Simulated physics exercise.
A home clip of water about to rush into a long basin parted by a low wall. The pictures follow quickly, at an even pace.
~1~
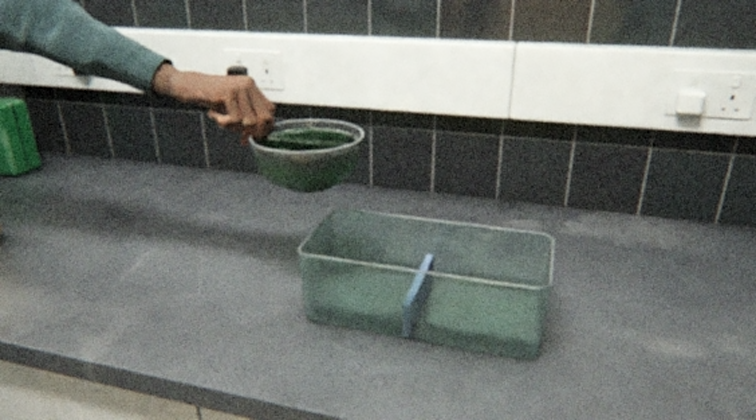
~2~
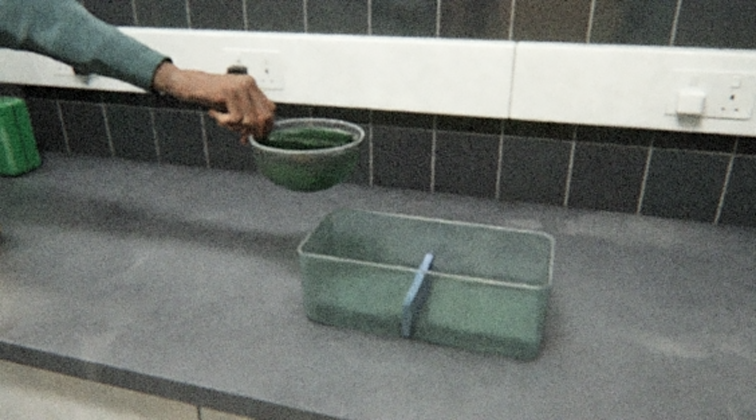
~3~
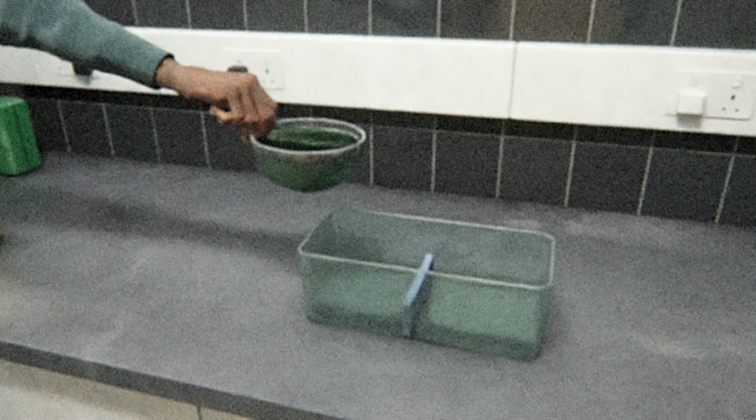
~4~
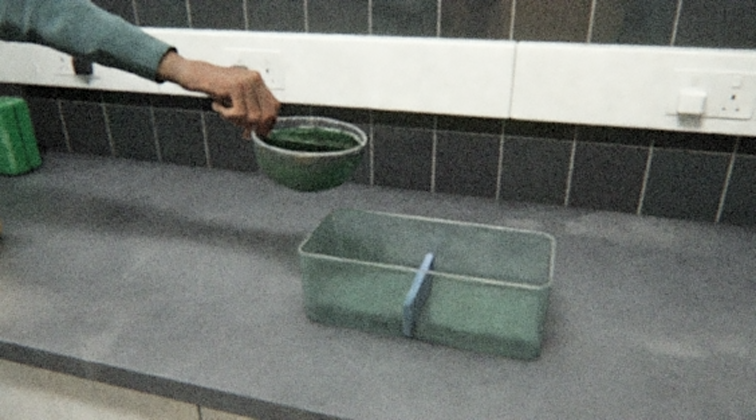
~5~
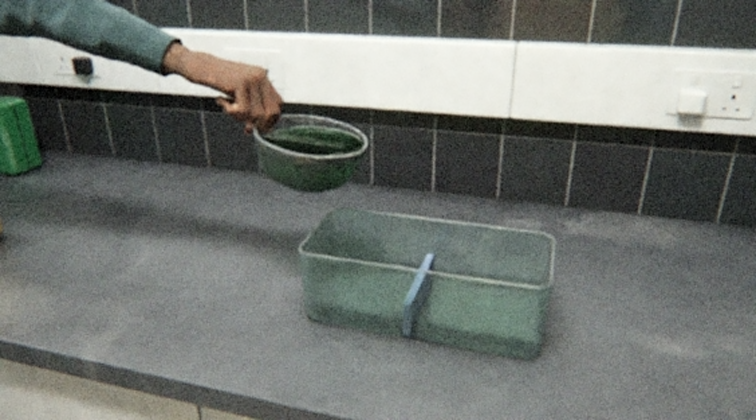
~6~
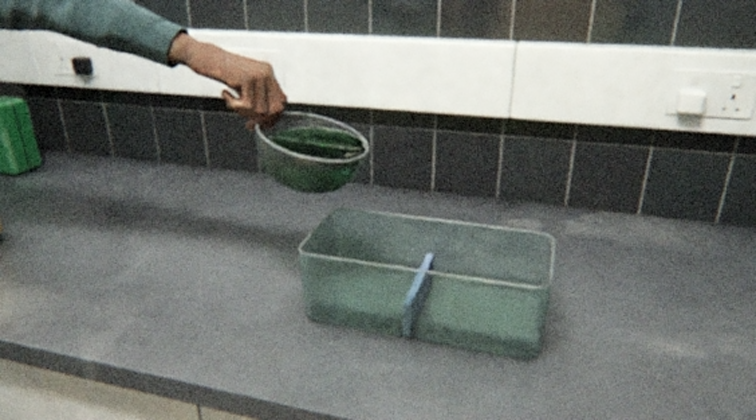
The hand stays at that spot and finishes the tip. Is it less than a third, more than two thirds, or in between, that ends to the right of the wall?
It comes to not even a third.
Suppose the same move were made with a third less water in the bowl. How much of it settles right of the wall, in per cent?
Some 0 per cent.
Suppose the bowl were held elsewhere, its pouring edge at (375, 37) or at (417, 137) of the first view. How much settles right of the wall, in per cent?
In turn 70 and 85 in a hundred.
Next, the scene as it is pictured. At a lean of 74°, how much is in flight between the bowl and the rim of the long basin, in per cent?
Some 35 per cent.
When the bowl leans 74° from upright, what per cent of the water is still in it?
Close to 35 per cent.
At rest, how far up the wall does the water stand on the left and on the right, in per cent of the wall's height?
Some 60 per cent left and 10 right.
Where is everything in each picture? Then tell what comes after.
In the first frame, it leans 0°; its right rim is at (360, 141); the water meets the walls at (261, 137) and (359, 145); the long basin's rim runs from (317, 230) to (552, 261); the wall's top is at (419, 279).
In the second frame, it leans 1°; its right rim is at (360, 141); the water meets the walls at (262, 136) and (359, 146).
In the third frame, it leans 3°; its right rim is at (361, 143); the water meets the walls at (263, 136) and (361, 147).
In the fourth frame, it leans 6°; its right rim is at (363, 146); the water meets the walls at (264, 135) and (362, 148).
In the fifth frame, it leans 10°; its right rim is at (364, 150); the water meets the walls at (265, 135) and (364, 148).
In the sixth frame, it leans 15°; its right rim is at (365, 155); the water meets the walls at (267, 136) and (365, 150).
A moment on, the bowl is tipped part way and 33 per cent is still to pour, 29 is left of the wall and 4 right of it.
Next, the bowl is tipped right over and 1 per cent is still to pour, 87 is left of the wall and 8 right of it.
Then the bowl is tipped right over and 0 per cent is still to pour, 89 is left of the wall and 9 right of it.
Later the bowl is tipped right over and 0 per cent is still to pour, 89 is left of the wall and 10 right of it.
Finally, 89 per cent lies left of the wall, 10 right of it and 2 outside.
